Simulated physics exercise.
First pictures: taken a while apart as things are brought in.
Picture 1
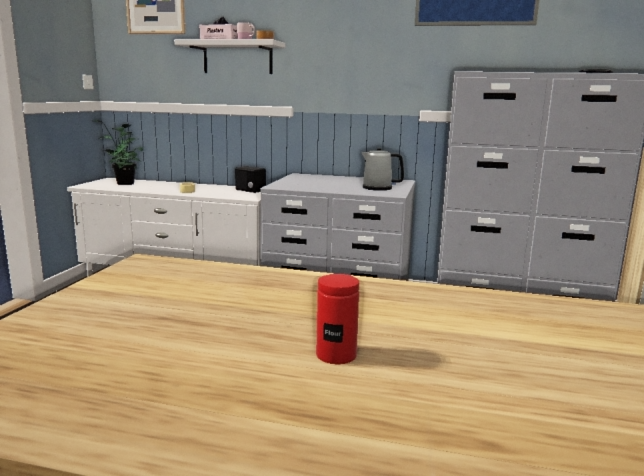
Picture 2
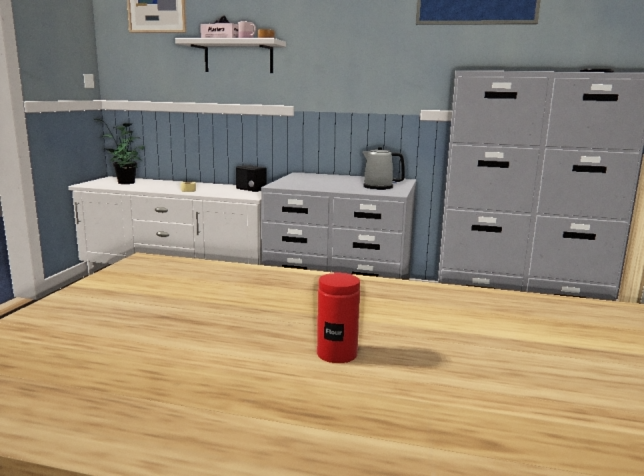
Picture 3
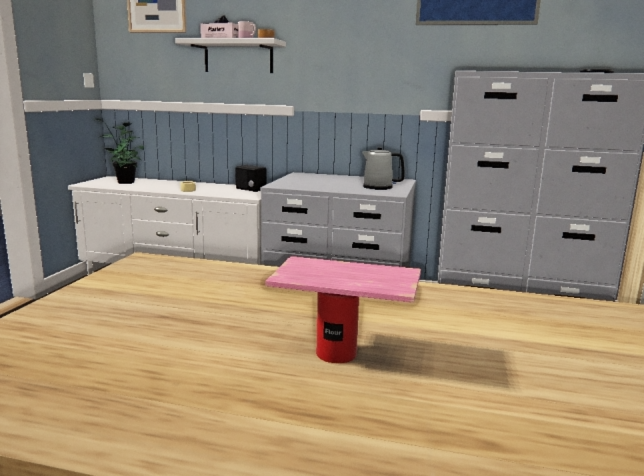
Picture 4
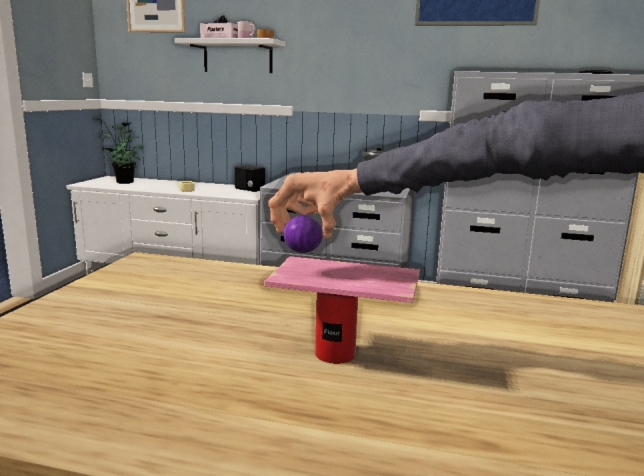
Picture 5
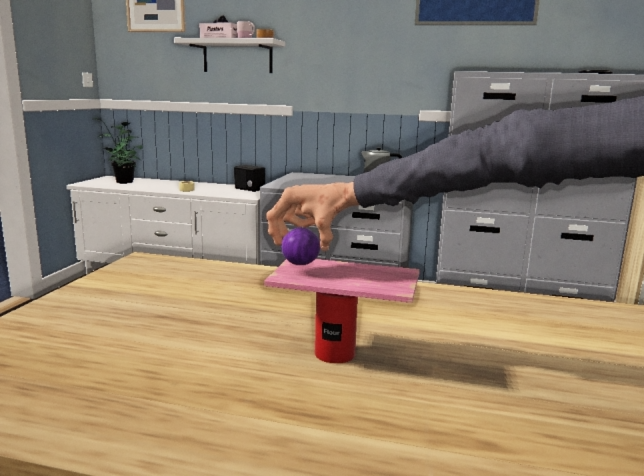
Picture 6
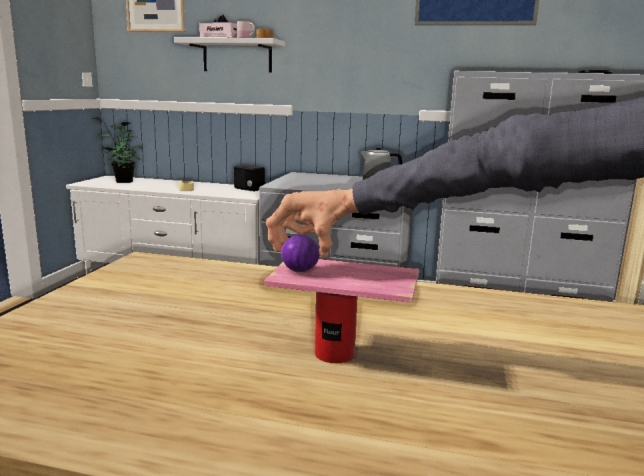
A hand lowers a purple onion onto the left side of a pink board atop a red canister.
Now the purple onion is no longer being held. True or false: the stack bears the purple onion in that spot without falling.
True.
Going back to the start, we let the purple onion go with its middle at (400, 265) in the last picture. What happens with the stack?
Then it gives way.
Then, 0.40 s past the last view, nothing moves.
Then, 1.10 s past the last view, purple onion resting near (300, 254).
Finally, all 3 still in place. Final places as the last picture's camera would see them, purple onion near (300, 254). The stack holds.
